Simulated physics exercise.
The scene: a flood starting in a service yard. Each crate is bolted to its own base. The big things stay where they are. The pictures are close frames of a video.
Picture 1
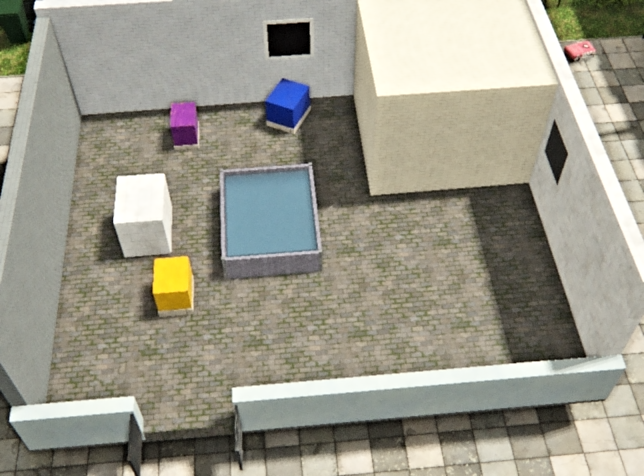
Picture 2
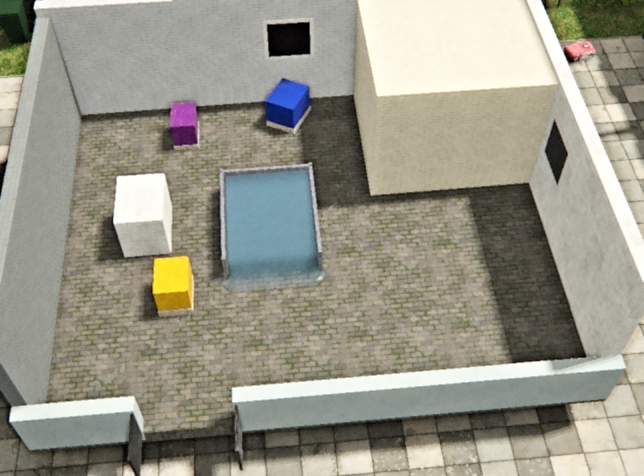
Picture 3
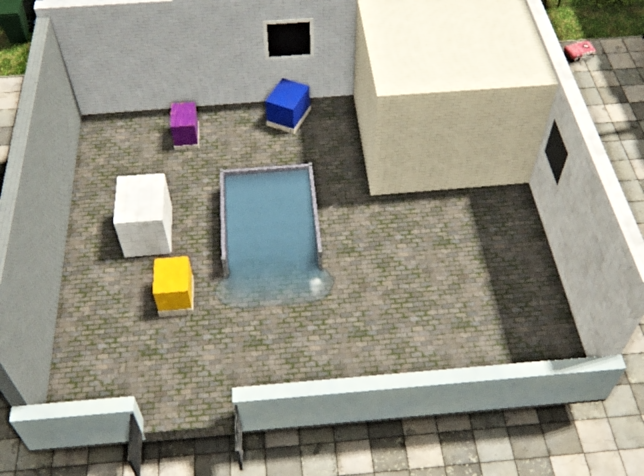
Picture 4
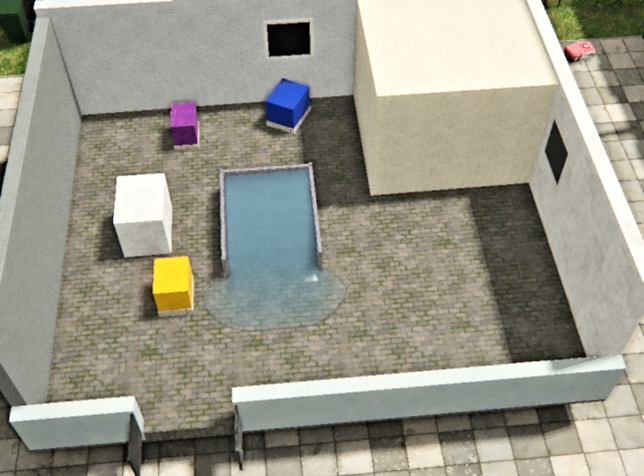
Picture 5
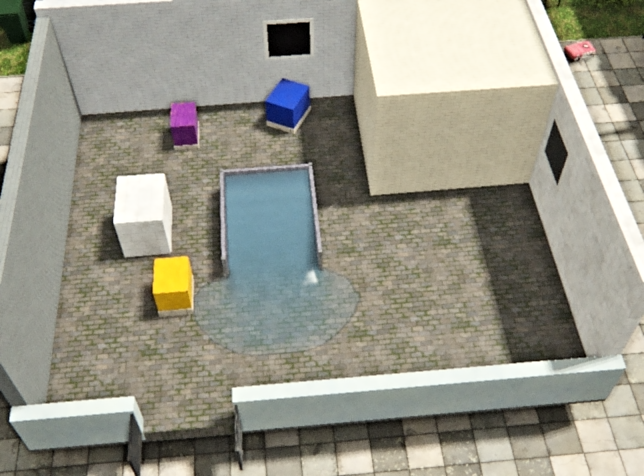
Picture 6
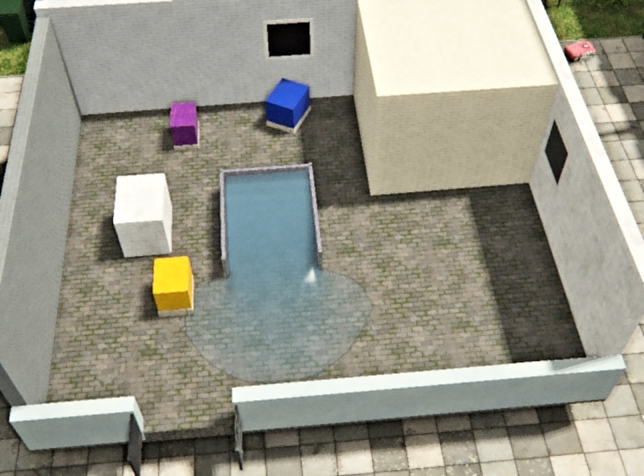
At first, still blue water fills a rectangular tank in a walled yard, with white, yellow, purple and blue blocks around it. Then the tank's near side disappears and water pours out onto the paving, spreading toward the front wall in a widening, rounded, shallow sheet beside the yellow block.
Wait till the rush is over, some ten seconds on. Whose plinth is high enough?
One by one: The purple crate keeps dry; the blue crate keeps dry; the yellow crate keeps dry.
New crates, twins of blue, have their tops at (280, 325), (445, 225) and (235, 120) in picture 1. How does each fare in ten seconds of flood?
One after the other: Is topped, stays dry, stays dry.
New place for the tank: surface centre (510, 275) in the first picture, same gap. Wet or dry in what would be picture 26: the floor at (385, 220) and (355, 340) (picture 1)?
One after the other: Dry, under water.
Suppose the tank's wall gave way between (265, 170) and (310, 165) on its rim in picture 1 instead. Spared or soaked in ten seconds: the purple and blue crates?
In short: Purple crate is topped, blue crate is soaked.
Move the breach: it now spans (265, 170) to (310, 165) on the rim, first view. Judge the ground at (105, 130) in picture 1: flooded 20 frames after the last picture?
Answer: Covered.
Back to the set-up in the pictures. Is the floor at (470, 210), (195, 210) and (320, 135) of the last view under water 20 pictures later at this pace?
One after the other: Dry, dry, free of water.
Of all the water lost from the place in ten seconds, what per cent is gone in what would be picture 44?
About 85 per cent.
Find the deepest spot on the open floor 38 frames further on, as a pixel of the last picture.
I would point to (44, 428).
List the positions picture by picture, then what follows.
The first picture shows still water in the tank at (269, 212).
In the second picture, water pours out at (273, 267) and has run to (321, 277).
In the third picture, water pours out at (273, 268) and has run to (328, 282).
In the fourth picture, water pours out at (273, 268) and has run to (334, 304).
In the fifth picture, water pours out at (273, 268) and has run to (318, 341).
In the sixth picture, the front is at (263, 378), out from the gap at (273, 268).
A moment on, water covers 20 % of the floor; the purple crate not reached, the blue crate not reached, the yellow crate water round its plinth.
Next, water covers 25 % of the floor; the purple crate not reached, the blue crate not reached, the yellow crate water round its plinth.
Then, water covers 30 % of the floor; the purple crate not reached, the blue crate not reached, the yellow crate water round its plinth.
Later, water covers 50 % of the floor; the purple crate not reached, the blue crate not reached, the yellow crate water round its plinth.
In the end, water covers 70 % of the floor; the purple crate stayed above the water, the blue crate stayed above the water, the yellow crate stayed above the water.
